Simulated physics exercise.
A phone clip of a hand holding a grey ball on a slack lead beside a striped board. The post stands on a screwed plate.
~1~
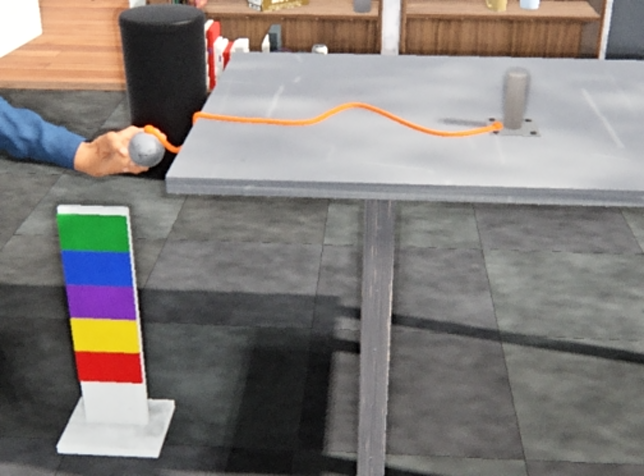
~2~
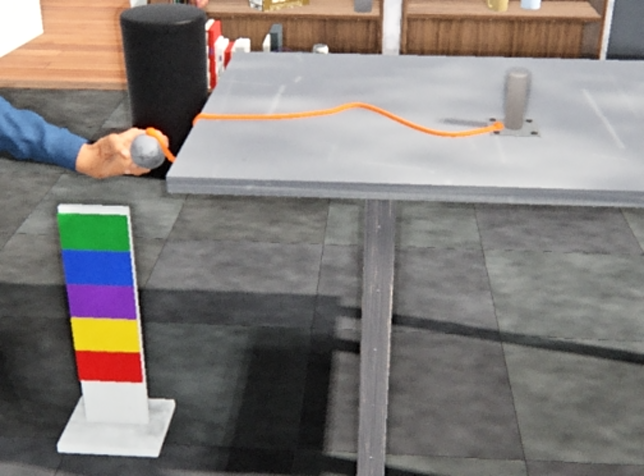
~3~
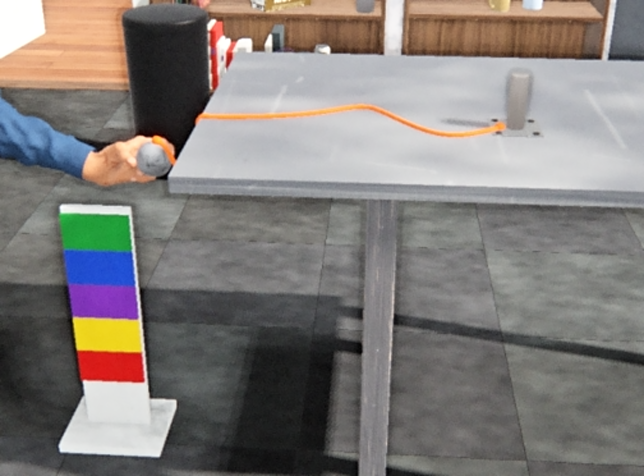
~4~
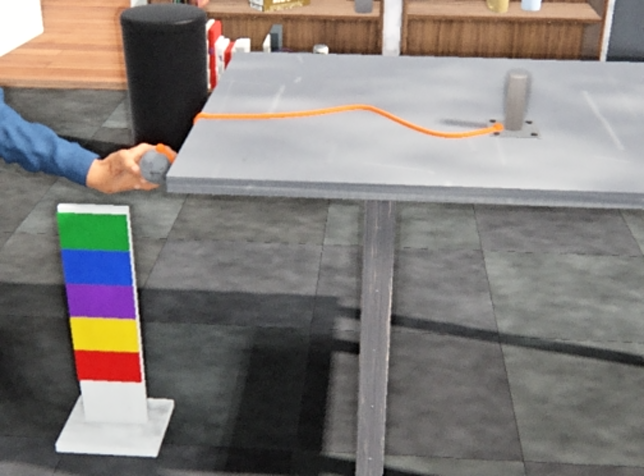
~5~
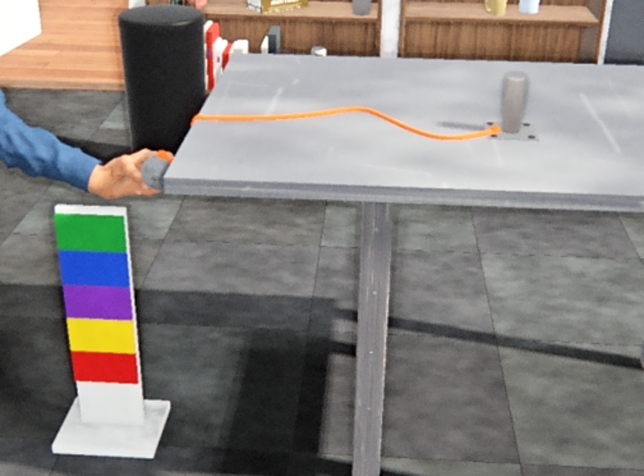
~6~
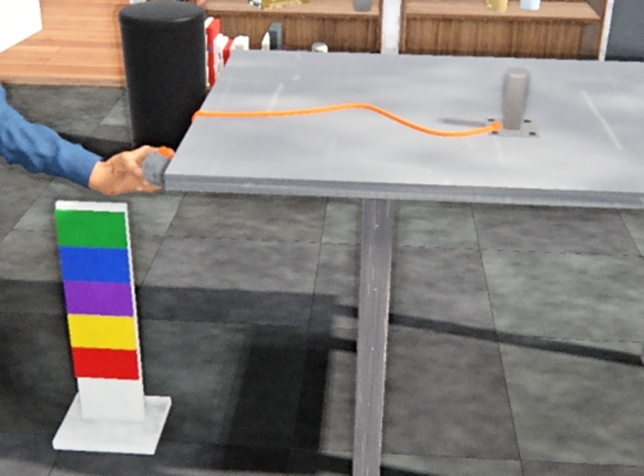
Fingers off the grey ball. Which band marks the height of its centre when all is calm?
The lead holds its middle at blue.
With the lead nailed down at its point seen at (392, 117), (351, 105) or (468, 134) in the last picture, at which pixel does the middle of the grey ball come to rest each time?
Near (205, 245), (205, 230) and (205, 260).
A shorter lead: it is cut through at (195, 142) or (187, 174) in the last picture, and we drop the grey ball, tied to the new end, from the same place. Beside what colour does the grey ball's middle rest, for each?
One after the other, higher than all five; green.
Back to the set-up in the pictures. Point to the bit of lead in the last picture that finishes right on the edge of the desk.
The one at (241, 115).
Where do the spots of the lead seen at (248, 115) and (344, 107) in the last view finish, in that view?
About (204, 109), and the other about (302, 114).
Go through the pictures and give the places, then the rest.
In the first frame, grey ball (146, 149); green (93, 234); blue (97, 270); purple (101, 303); yellow (105, 337); red (109, 368).
In the second frame, grey ball (148, 151); lead through (469, 134) (400, 121) (339, 110) (263, 118) (195, 136).
In the third frame, grey ball (154, 159).
In the fourth frame, grey ball (158, 167); lead through (469, 135) (400, 122) (333, 111) (256, 117) (197, 141).
In the fifth frame, grey ball (159, 173).
In the sixth frame, grey ball (161, 169); lead through (468, 134) (399, 120) (332, 109) (255, 115) (195, 139).
Soon after, ball near (224, 266); level with blue.
After that, ball near (193, 264); level with blue.
In the end, ball near (204, 266); level with blue. At blue.
